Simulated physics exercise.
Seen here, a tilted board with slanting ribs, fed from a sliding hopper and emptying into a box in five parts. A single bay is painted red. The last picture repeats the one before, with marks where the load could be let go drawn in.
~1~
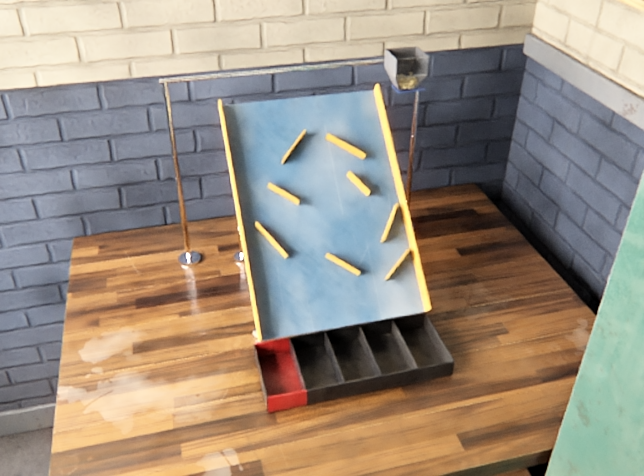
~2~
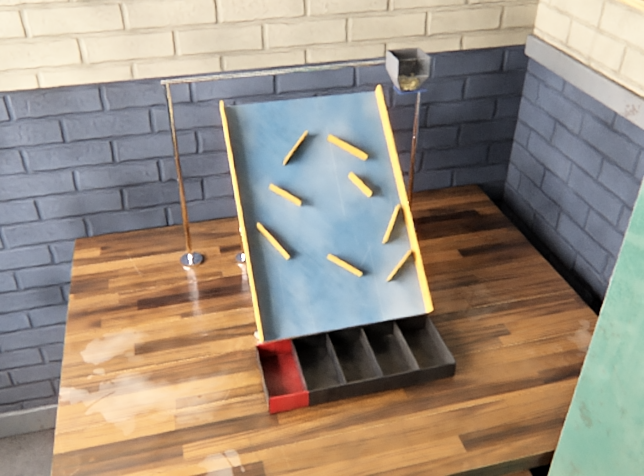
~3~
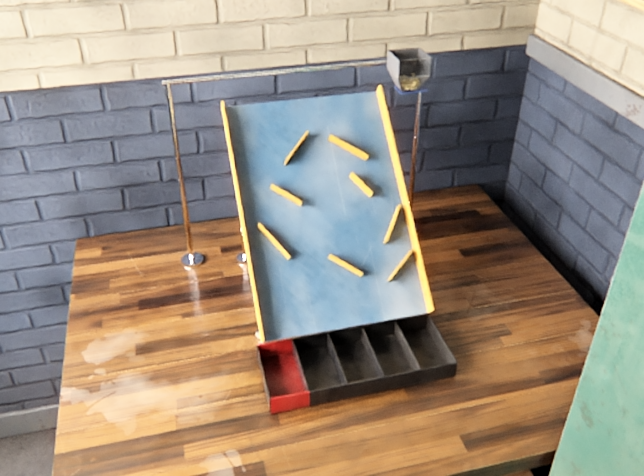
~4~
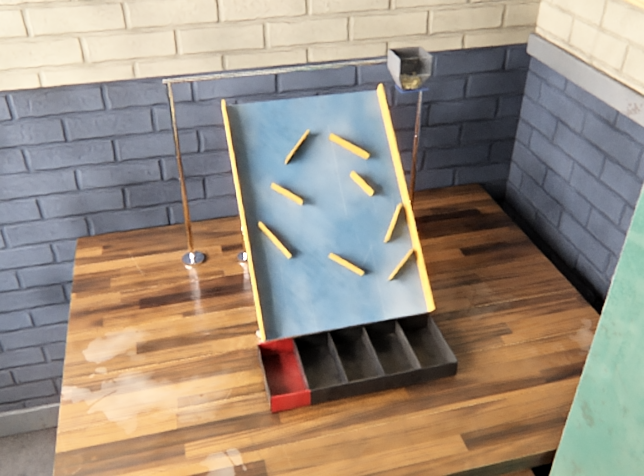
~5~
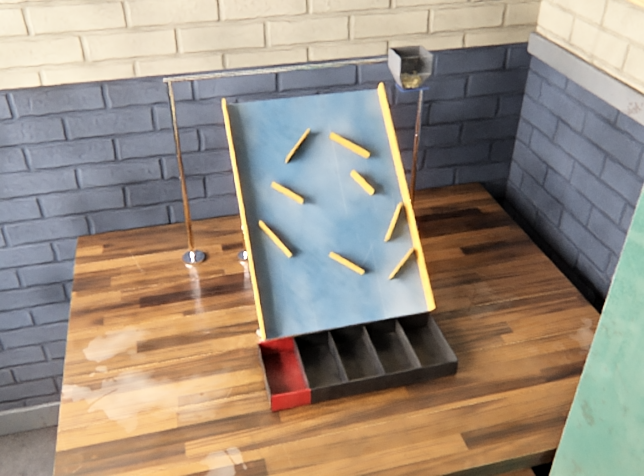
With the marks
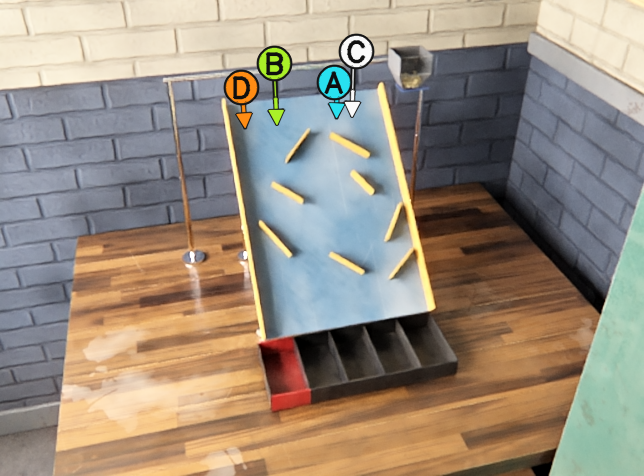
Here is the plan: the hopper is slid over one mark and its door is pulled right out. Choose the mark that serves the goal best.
I would pick mark D.
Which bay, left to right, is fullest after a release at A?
The fourth.
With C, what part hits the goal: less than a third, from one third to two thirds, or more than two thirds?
It is less than a third.
On the marked copy, mark A meets the board at (336, 112); mark B meets the board at (276, 119); mark C meets the board at (352, 111); mark D meets the board at (244, 122).
With A, not one piece in the red bay, almost all in other bays, about a tenth outside the box.
With B, roughly a quarter in the red bay, the larger part in other bays, just a few outside the box.
With C, not one piece in the red bay, almost all in other bays, just a few held on the board.
With D, roughly a third in the red bay, roughly half in other bays, about a tenth outside the box.
